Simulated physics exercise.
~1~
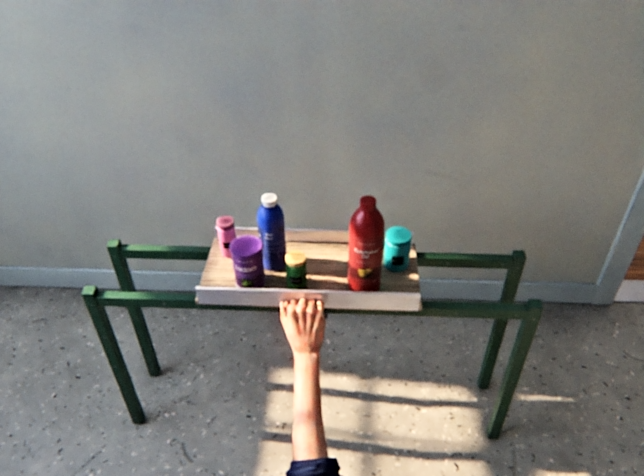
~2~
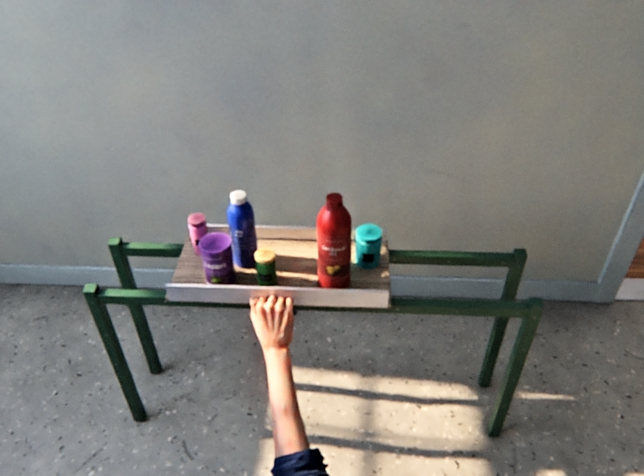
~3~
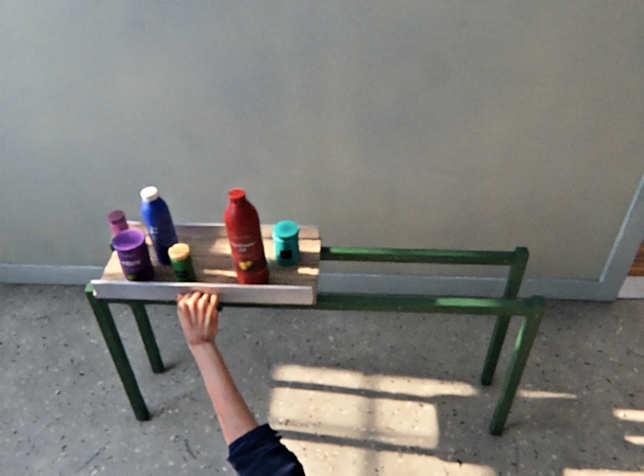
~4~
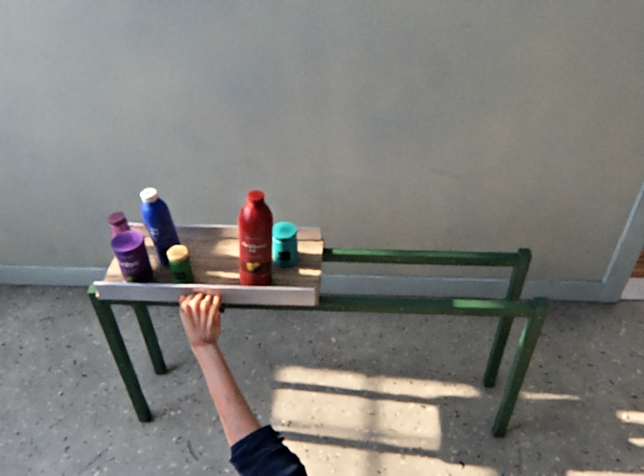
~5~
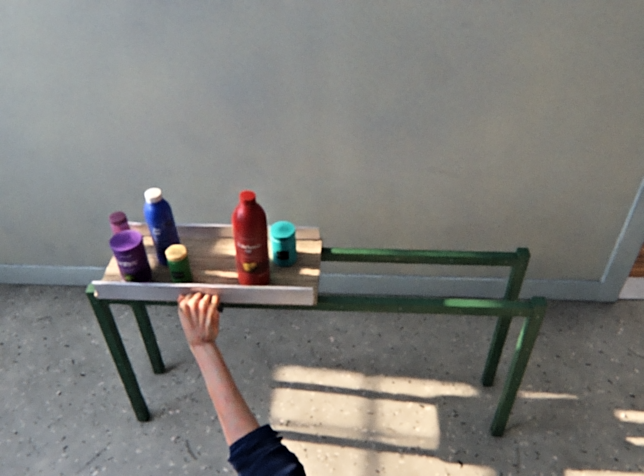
A hand in a dark blue sleeve grips the front edge of a wooden tray resting on a long green metal frame, seen from slightly above against a grey wall and speckled floor. On the tray stand a pink shaker, a purple tin and a blue bottle at left, a small green shaker near the middle, and a tall red bottle and turquoise jar at right. The hand slides the tray left to the end of the frame. There the red and blue bottles tip slightly, then settle. The tray rests at the left end, everything upright aboard and the hand still on its edge.
